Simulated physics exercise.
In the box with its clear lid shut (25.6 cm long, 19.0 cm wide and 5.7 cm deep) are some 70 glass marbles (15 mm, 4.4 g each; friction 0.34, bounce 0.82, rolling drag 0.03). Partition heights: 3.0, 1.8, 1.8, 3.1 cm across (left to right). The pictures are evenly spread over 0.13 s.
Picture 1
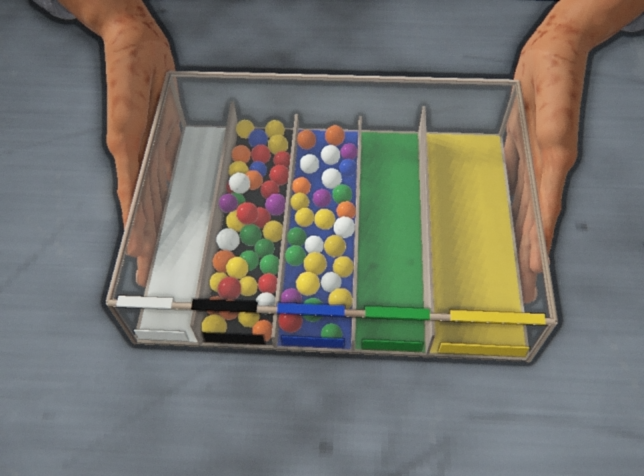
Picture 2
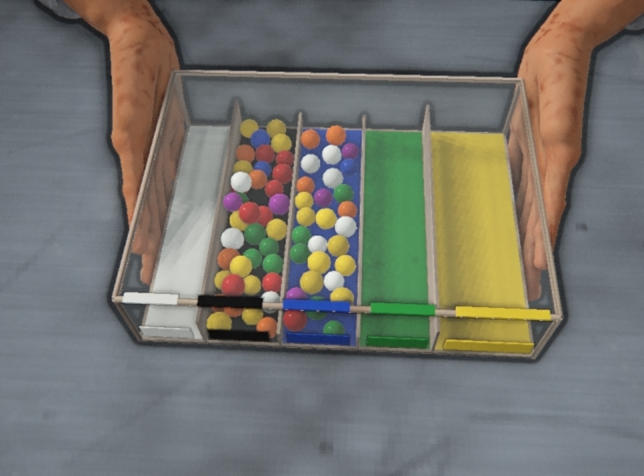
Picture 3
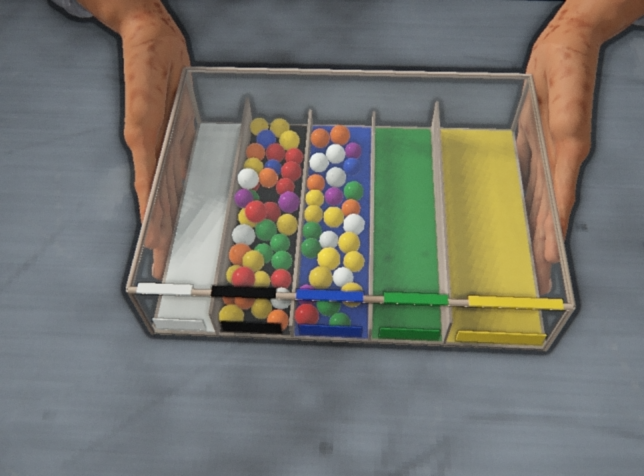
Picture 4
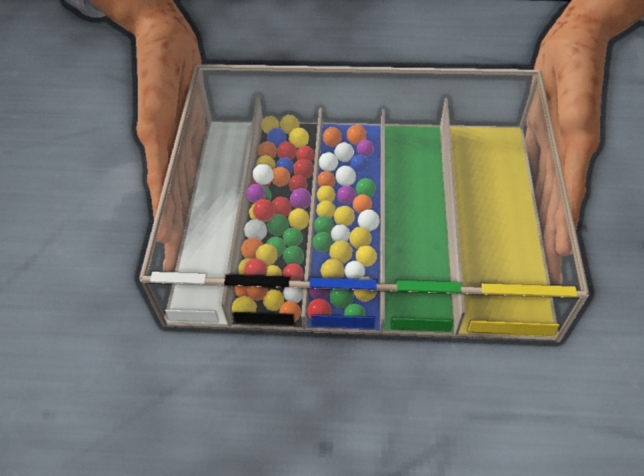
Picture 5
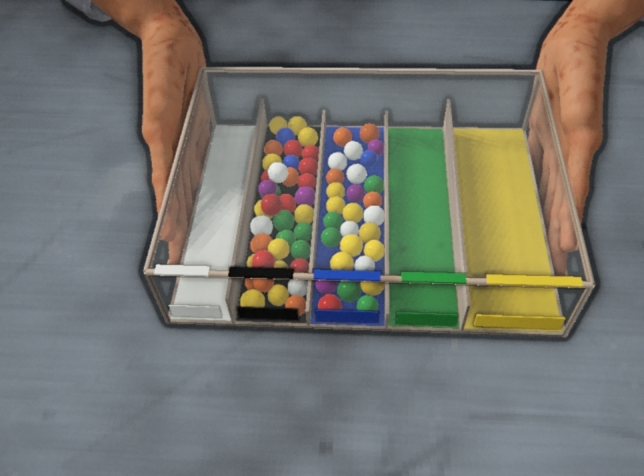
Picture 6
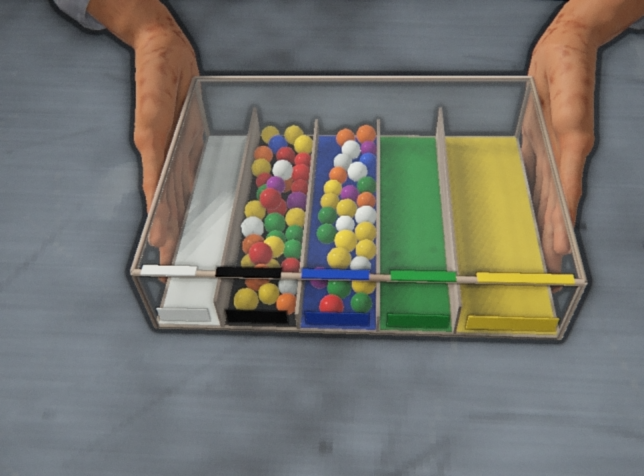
The footage shows two hands holding a clear lidded box with white, black, blue, green and yellow sections, shifting it slightly right, then a little back left while tilting it gently, as colourful marbles shift slightly within the black and blue sections.
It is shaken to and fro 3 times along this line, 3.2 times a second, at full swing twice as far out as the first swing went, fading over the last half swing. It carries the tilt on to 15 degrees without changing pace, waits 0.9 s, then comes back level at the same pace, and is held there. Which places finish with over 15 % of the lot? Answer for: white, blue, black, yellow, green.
White: Under, blue: Over, black: Over, yellow: Under, green: Under.
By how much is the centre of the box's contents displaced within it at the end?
Roughly 3.5 cm.
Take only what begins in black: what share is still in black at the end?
Roughly 80 per cent.
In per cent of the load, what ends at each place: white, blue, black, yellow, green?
White 5; blue 40; black 45; yellow 0; green 5.
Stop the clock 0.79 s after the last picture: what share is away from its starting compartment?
Roughly 10 per cent.
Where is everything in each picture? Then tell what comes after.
Box at (328, 316); tilt 0 degrees; moved 0.0 cm; blue 40 %, black 60 %, in the first picture.
Box at (334, 313); tilt 0 degrees; moved 0.4 cm, in the second picture.
Box at (347, 303); tilt 1 degrees; moved 1.3 cm, in the third picture.
Box at (360, 292); tilt 3 degrees; moved 2.2 cm, in the fourth picture.
Box at (364, 284); tilt 5 degrees; moved 2.6 cm; low side back, in the fifth picture.
Box at (353, 283); tilt 8 degrees; moved 1.8 cm; low side back; blue 40 %, black 60 %, in the sixth picture.
Then, 0.43 s after the last picture, tilt 15 degrees; blue 50 %, black 45 %, green 5 %; middle of all pieces near (237, 243).
Then, 0.79 s after the last picture, tilt 15 degrees; white 5 %, blue 40 %, black 45 %, green 5 %; middle of all pieces near (290, 217).
Then, 1.12 s after the last picture, tilt 12 degrees; white 5 %, blue 40 %, black 45 %, green 5 %; middle of all pieces near (295, 199).
Then, 1.44 s after the last picture, tilt 0 degrees; white 5 %, blue 40 %, black 45 %, green 5 %; middle of all pieces near (294, 186).
In the end, white 5 %, blue 40 %, black 45 %, yellow 0 %, green 5 %.
